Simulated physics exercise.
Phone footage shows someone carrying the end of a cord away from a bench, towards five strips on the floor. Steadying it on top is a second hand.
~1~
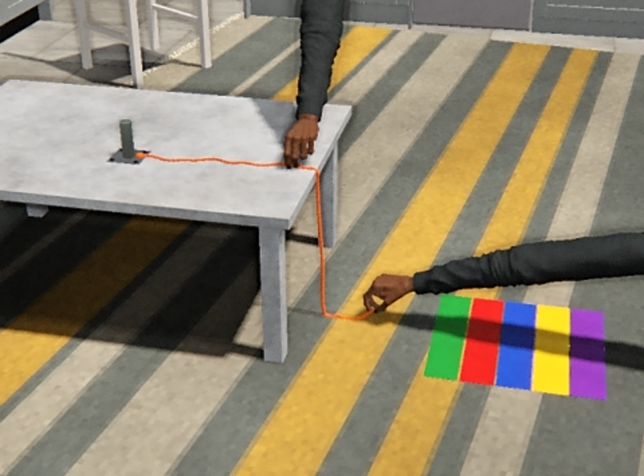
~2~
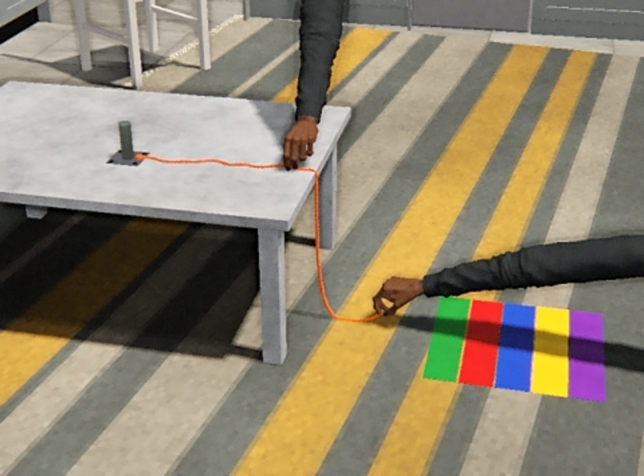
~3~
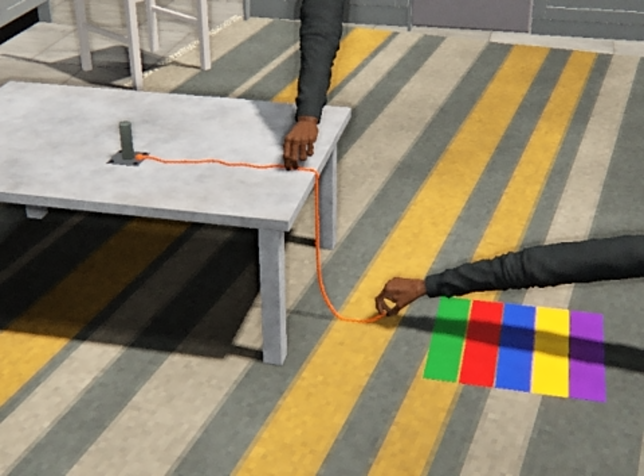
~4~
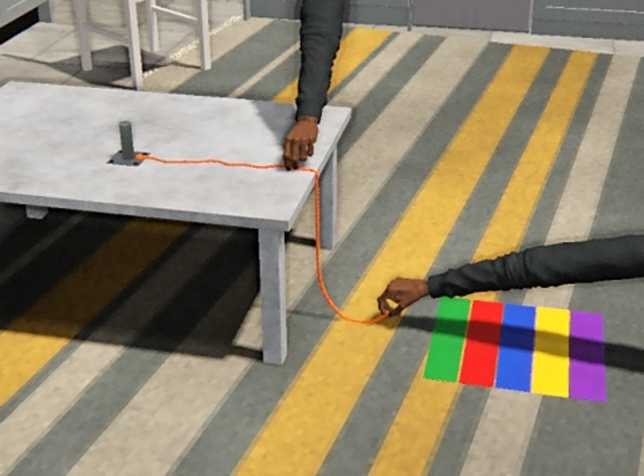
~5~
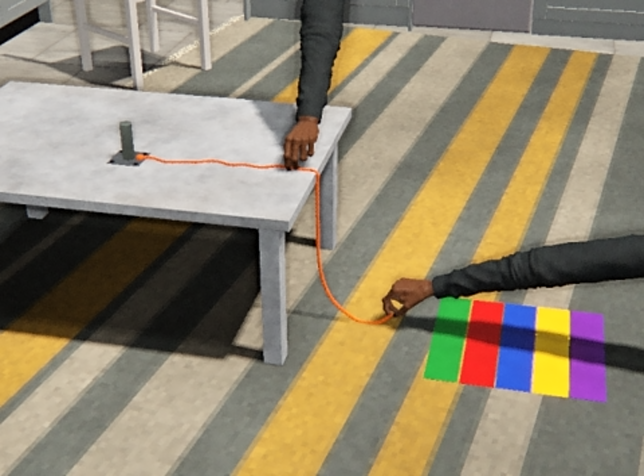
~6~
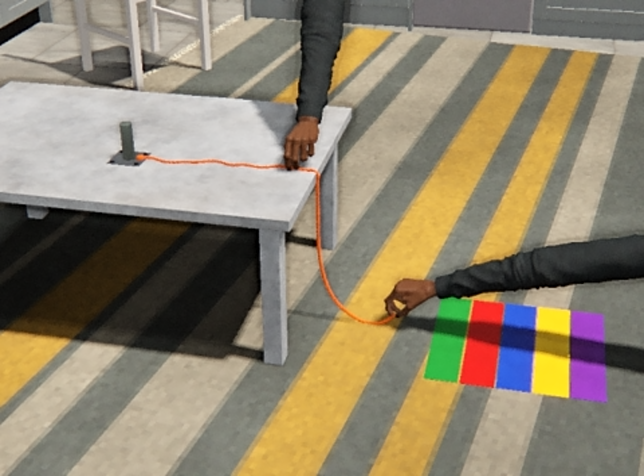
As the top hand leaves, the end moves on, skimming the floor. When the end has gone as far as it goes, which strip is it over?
It is over the red strip.
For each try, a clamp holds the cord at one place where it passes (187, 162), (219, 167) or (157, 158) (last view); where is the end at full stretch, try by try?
First try (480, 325), second try (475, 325), third try (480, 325).
Early on, end near (419, 317); short of the strips.
Midway, end near (459, 322); over green.
At the end of the slack, end near (482, 325); over red. The end stops over the red strip.
